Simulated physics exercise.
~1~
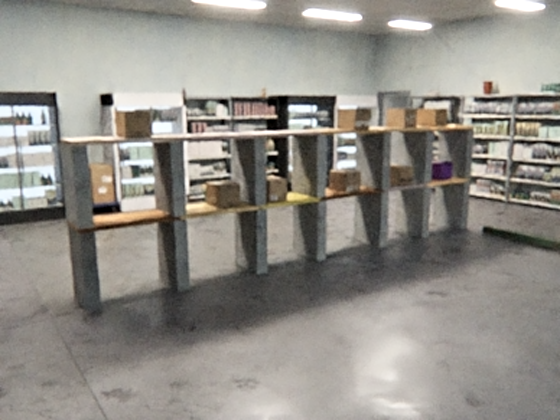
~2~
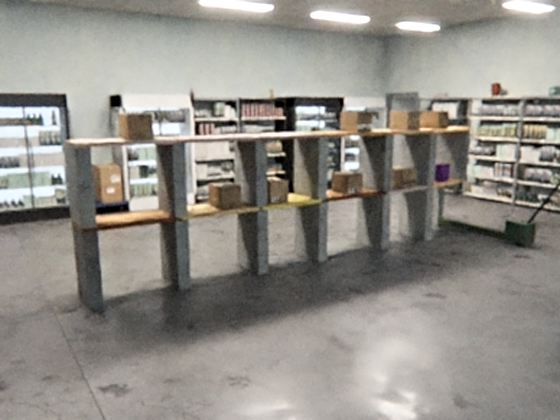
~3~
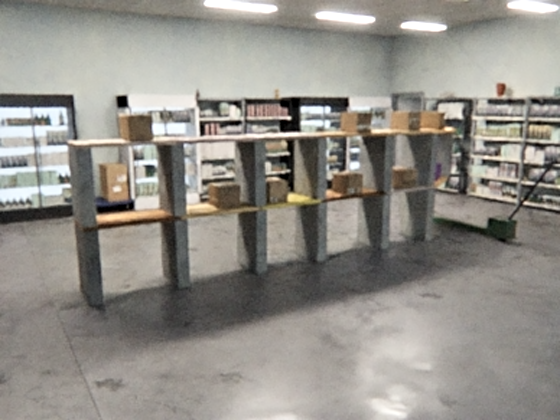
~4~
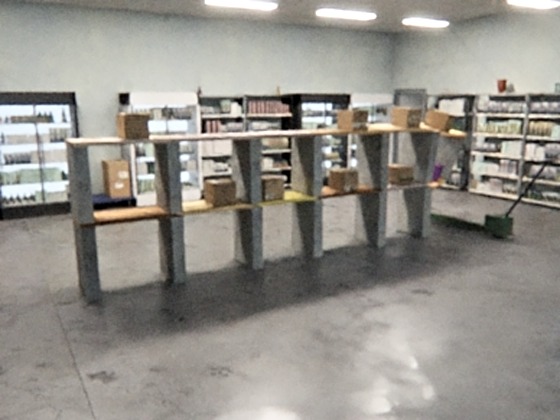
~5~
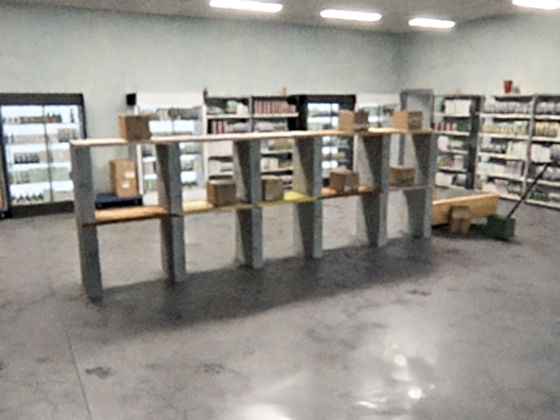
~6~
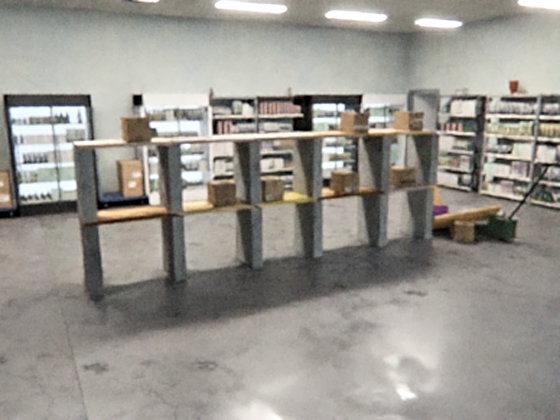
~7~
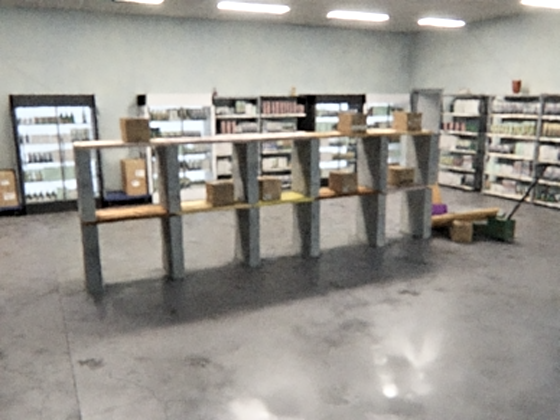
A long two-tier shelf of loose boards and grey blocks stood in a storeroom as a low green jack slid in at its right end. That end tipped and collapsed, dropping boards and cartons in a heap, while the rest stayed standing.
